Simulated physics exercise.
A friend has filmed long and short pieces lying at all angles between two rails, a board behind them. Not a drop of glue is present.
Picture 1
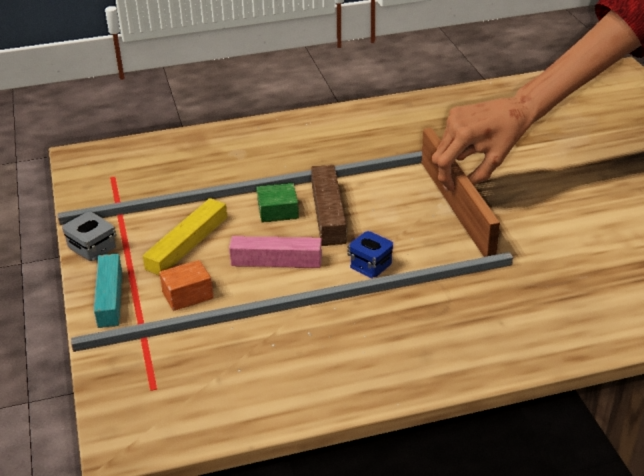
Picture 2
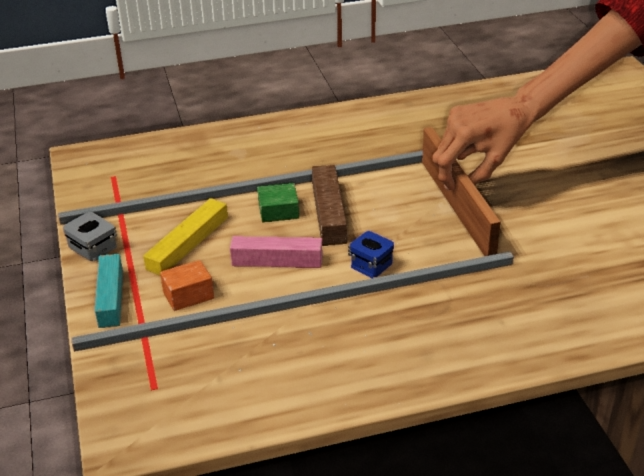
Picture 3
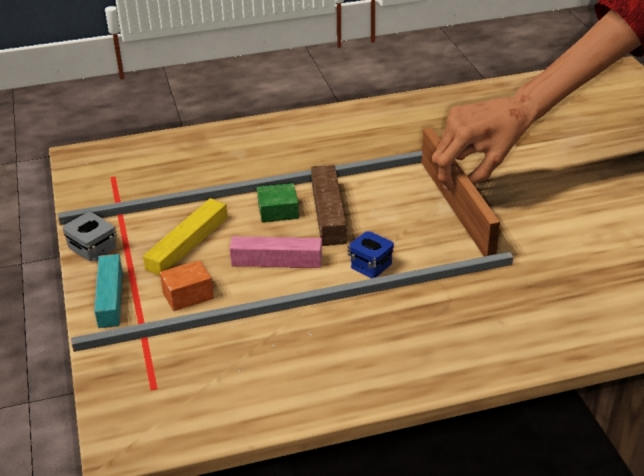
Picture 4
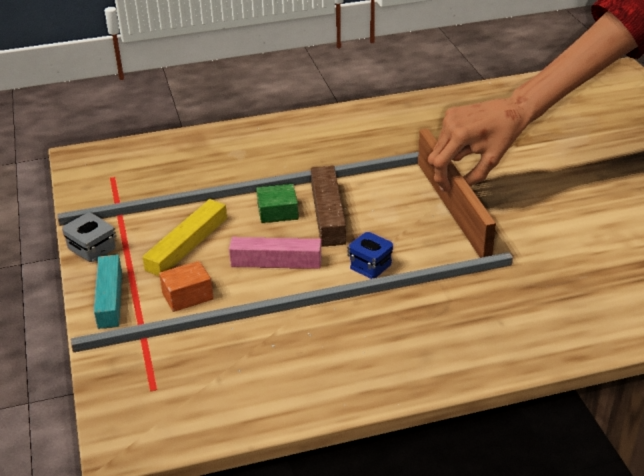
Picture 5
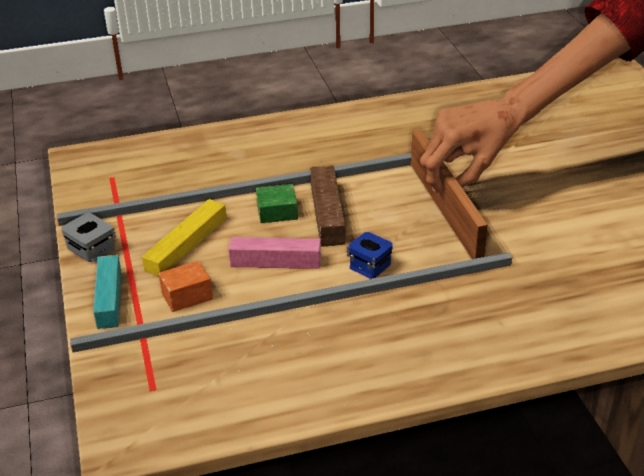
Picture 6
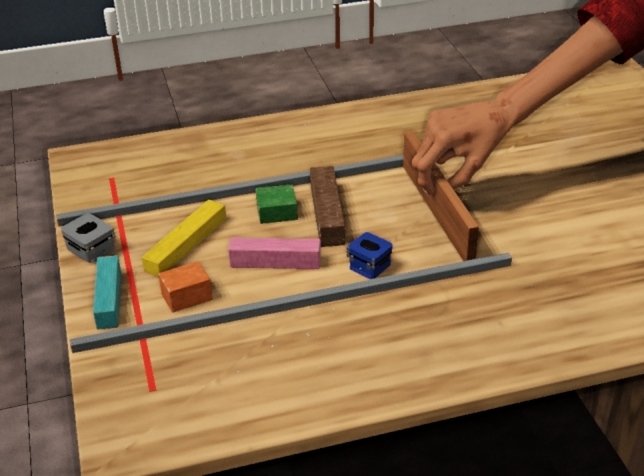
On a wooden tabletop, a hand holds a brown board still, then slides it slightly left between rails toward unmoving coloured pieces.
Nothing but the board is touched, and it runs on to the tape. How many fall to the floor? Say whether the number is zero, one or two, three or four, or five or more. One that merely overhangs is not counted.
Most likely, three or possibly four will tumble down.
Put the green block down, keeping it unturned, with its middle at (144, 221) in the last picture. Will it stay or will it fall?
It simply slips off.
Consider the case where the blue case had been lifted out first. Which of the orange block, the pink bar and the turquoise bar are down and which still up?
As for the orange block, it is retained; the pink bar is retained; the turquoise bar is not retained.
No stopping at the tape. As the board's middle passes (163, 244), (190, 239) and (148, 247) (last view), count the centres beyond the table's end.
It comes out as 1, then 0, then 2.
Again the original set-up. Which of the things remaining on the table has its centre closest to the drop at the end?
Result: The orange block.
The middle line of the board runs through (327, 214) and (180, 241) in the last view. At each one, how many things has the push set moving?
It comes to 4 for the first spot, 8 for the other.
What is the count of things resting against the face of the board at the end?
2 in contact.
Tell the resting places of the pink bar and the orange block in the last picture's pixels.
The pink bar finishes at (90, 279); the orange block finishes at (74, 313).
A little later, none off yet; grey case at rest near (89, 239); turquoise bar at rest near (108, 292); orange block at rest near (186, 287).
Next, none off yet; grey case at rest near (89, 239); turquoise bar at rest near (108, 292); orange block moving near (181, 290).
When it is over, the number that fall off is three or four; down, yellow bar, turquoise bar and grey case.
